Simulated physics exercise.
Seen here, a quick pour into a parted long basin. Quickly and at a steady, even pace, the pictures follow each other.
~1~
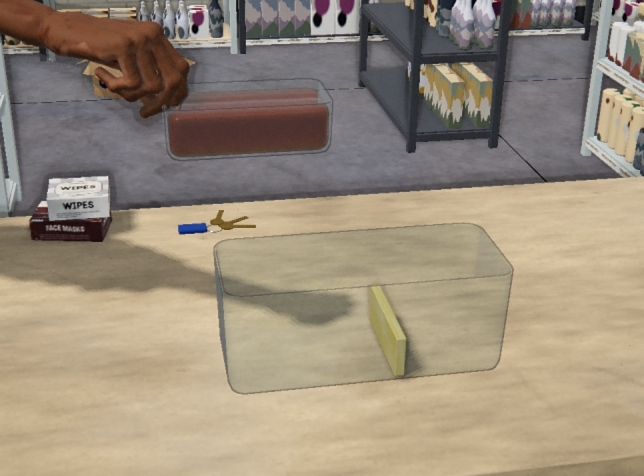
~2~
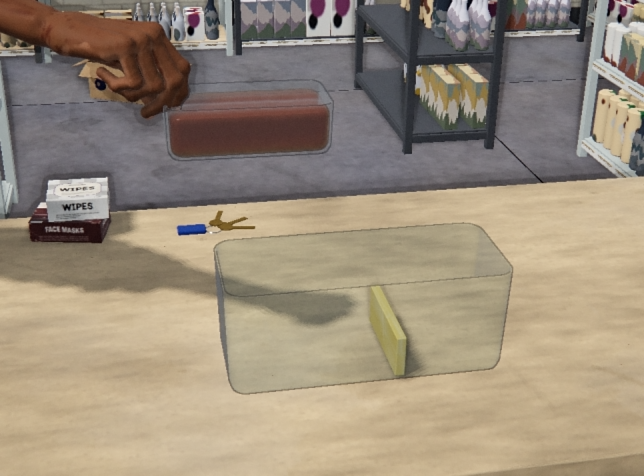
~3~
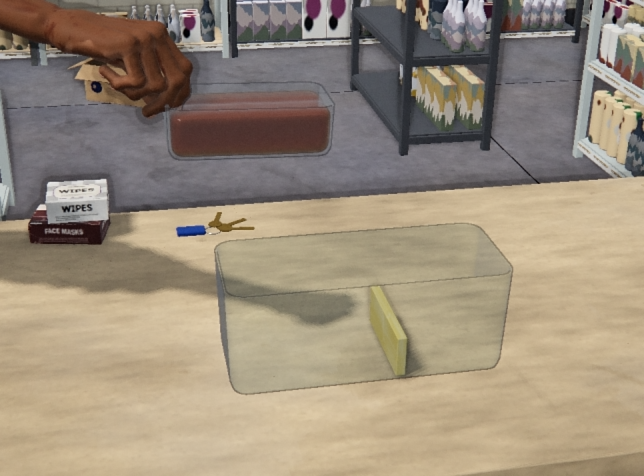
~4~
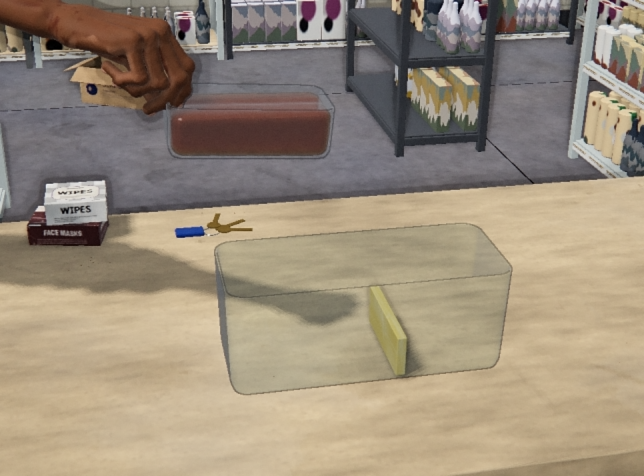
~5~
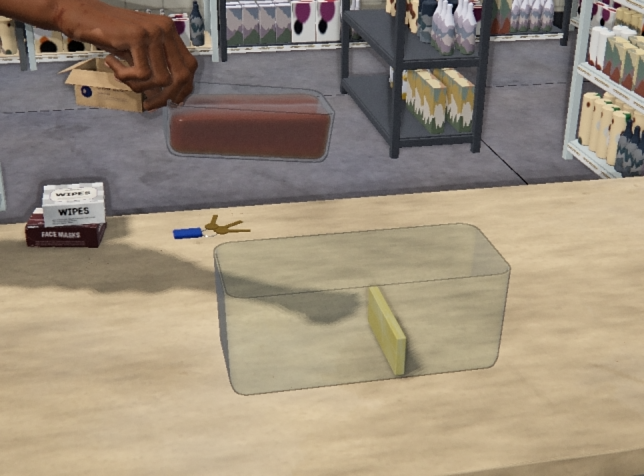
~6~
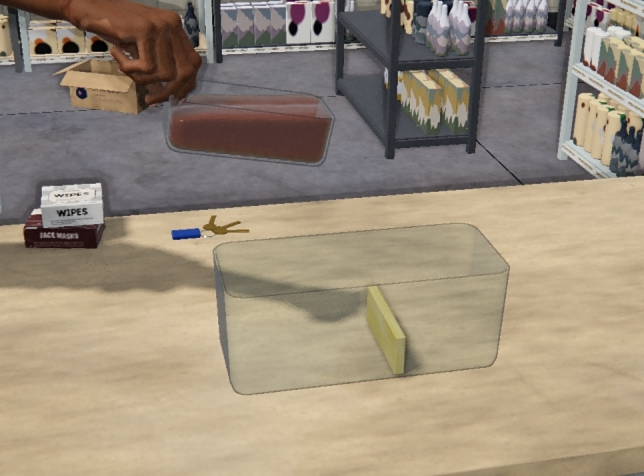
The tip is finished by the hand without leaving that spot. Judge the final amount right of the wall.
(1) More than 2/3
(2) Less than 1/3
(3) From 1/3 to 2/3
From 1/3 to 2/3.
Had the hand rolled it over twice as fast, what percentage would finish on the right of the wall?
Roughly 40 in a hundred.
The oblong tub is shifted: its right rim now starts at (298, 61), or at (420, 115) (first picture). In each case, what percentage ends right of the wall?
Roughly 30 per cent, then roughly 70 per cent.
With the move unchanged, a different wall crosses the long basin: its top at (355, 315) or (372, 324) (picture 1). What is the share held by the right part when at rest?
Try 1: Some 70 %; try 2: 60 %.
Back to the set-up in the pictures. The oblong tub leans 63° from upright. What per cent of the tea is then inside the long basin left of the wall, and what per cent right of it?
Split: Left 5 per cent, right 25 per cent.
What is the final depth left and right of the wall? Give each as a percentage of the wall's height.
Left side: Approx. 20 %; right side: Approx. 40 %.
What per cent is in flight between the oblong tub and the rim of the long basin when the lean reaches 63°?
It's close to 45 %.
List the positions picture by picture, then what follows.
In the first picture, it leans 0°; its right rim is at (326, 92); the tea meets the walls at (165, 104) and (323, 97); the long basin's rim runs from (219, 269) to (496, 248); the wall's top is at (388, 312).
In the second picture, it leans 0°; its right rim is at (327, 93); the tea meets the walls at (166, 104) and (324, 98).
In the third picture, it leans 2°; its right rim is at (327, 96); the tea meets the walls at (167, 105) and (324, 99).
In the fourth picture, it leans 4°; its right rim is at (328, 99); the tea meets the walls at (168, 106) and (324, 101).
In the fifth picture, it leans 7°; its right rim is at (327, 104); the tea meets the walls at (168, 106) and (324, 103).
In the sixth picture, it leans 10°; its right rim is at (327, 109); the tea meets the walls at (168, 107) and (326, 104).
A moment on, the oblong tub is tipped part way and 21 per cent is still to pour, 6 is left of the wall and 27 right of it.
Next, the oblong tub is tipped right over and 3 per cent is still to pour, 30 is left of the wall and 53 right of it.
Then the oblong tub is tipped right over and 0 per cent is still to pour, 37 is left of the wall and 54 right of it.
Later the oblong tub is tipped right over and 0 per cent is still to pour, 37 is left of the wall and 54 right of it.
At rest 37 per cent lies left of the wall, 54 right of it and 9 outside.
